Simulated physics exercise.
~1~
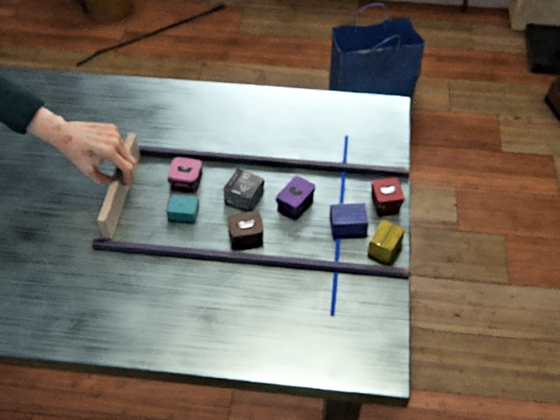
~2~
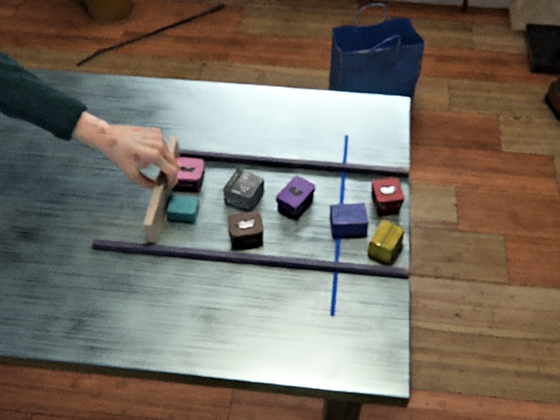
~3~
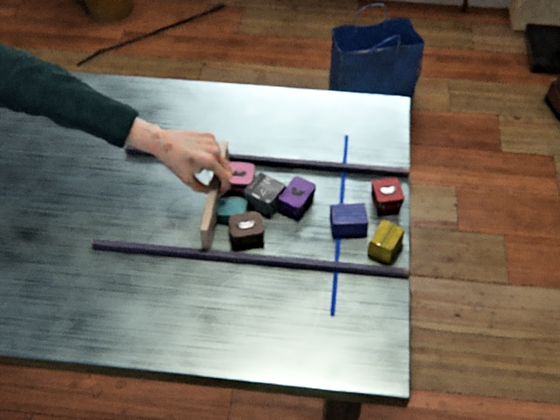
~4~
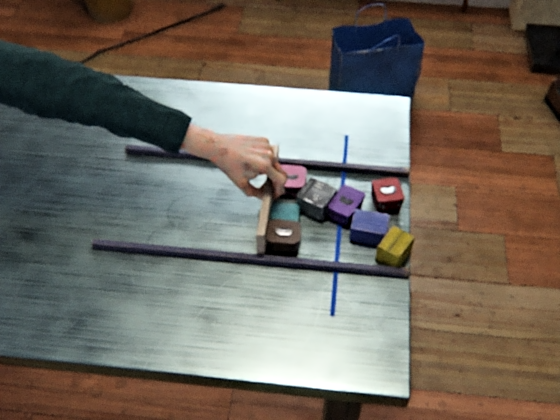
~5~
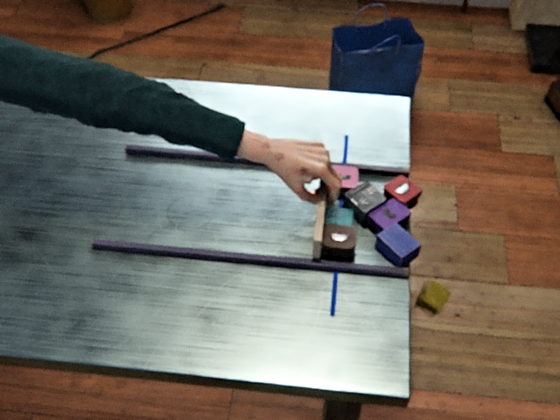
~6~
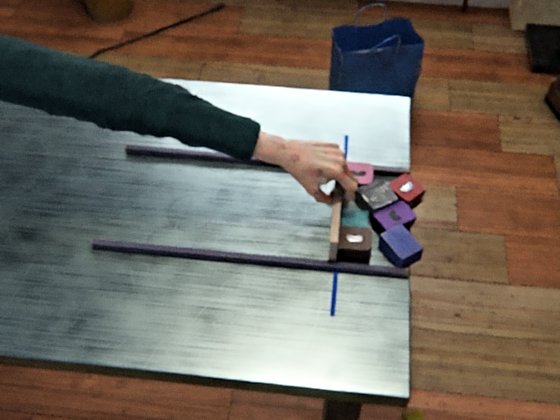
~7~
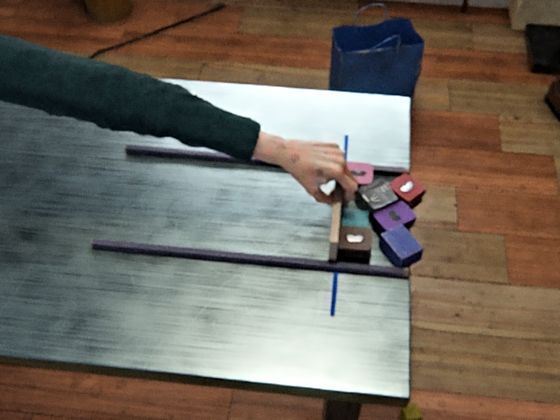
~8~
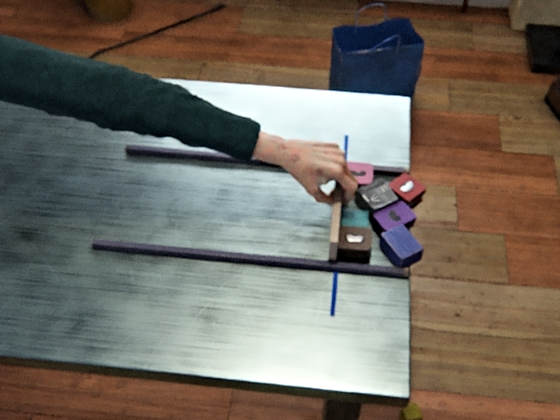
The clip opens on a table where eight small boxes and blocks sit scattered between two dark rails, with a blue tape line near the right end and a hand holding an upright wooden board at the left. The hand slides the board right, gathering the pink, turquoise, brown and grey pieces into a cluster. The cluster presses into the purple, blue, red and yellow ones and carries them toward the edge. The yellow box tips off and drops to the floor. The board stops at the tape, leaving the other seven bunched at the edge, some jutting over it.
